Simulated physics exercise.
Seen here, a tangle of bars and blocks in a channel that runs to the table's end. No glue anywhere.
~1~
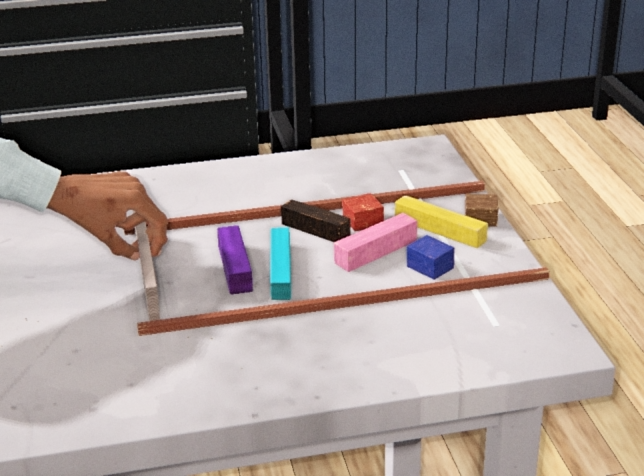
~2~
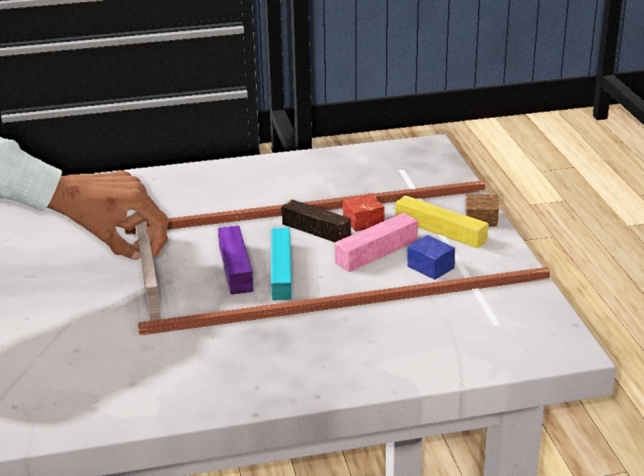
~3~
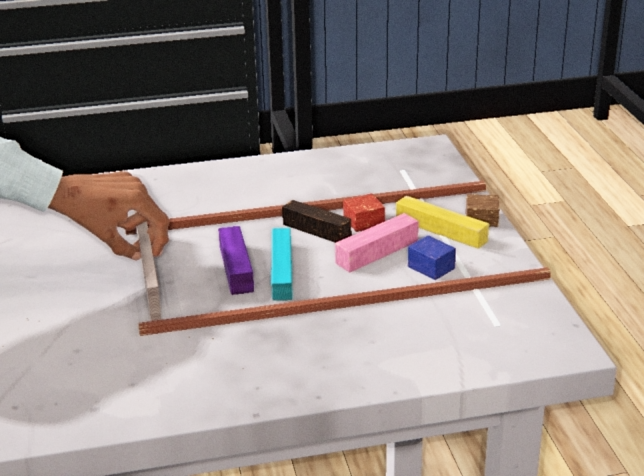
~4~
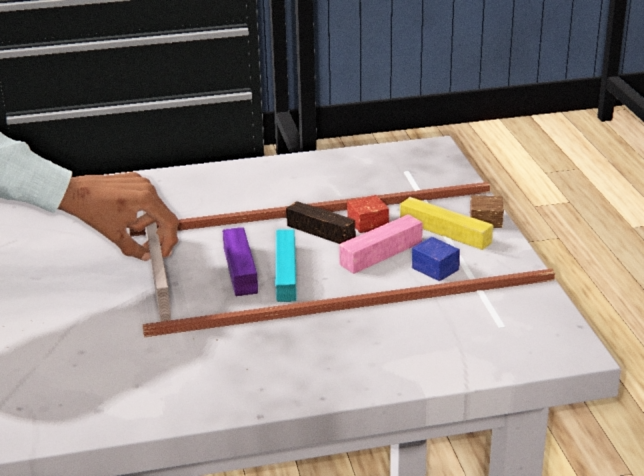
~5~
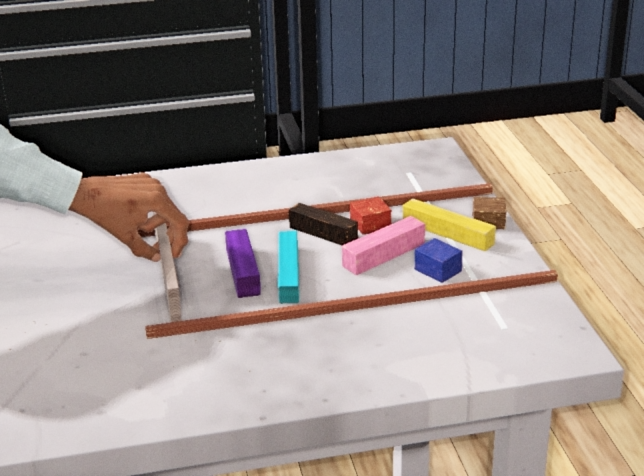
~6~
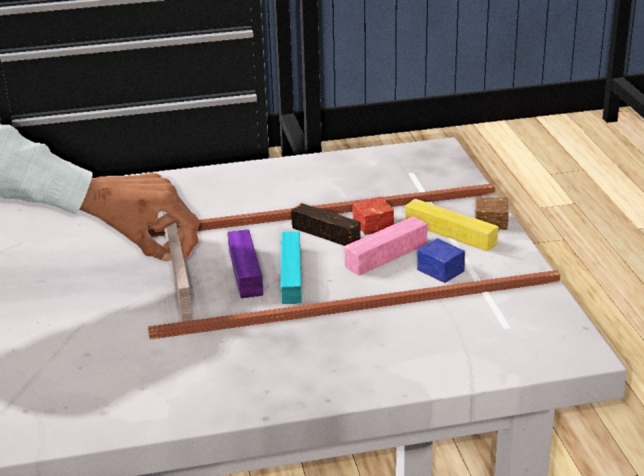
A hand holding a small upright board still, then sliding it slightly right between two rails towards unmoving coloured bars and blocks.
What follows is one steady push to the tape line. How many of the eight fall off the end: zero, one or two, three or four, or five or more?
Here the number that fall off is one or two.
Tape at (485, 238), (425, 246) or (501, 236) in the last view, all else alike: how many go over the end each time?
Down on the floor: 5, 2 and 7.
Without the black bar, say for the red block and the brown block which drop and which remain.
The red block survives, the brown block goes over.
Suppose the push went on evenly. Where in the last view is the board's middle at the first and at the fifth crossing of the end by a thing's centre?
Near (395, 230) and (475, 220).
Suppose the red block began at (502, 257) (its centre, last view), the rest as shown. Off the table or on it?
The red block goes over.
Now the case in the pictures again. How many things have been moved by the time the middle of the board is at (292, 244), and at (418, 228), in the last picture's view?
At the one place 2, at the other 8.
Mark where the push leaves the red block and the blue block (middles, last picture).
About (481, 198), and the other about (531, 260).
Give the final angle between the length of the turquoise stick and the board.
Roughly 0° out of line.
Soon after, none off yet; brown block at rest near (492, 213); yellow bar at rest near (451, 225); blue block at rest near (441, 261).
After that, none off yet; brown block displaced a little near (501, 207); yellow bar displaced a little near (475, 215); blue block displaced a little near (461, 263).
In the end, the number that fall off is one or two; gone, yellow bar and brown block.
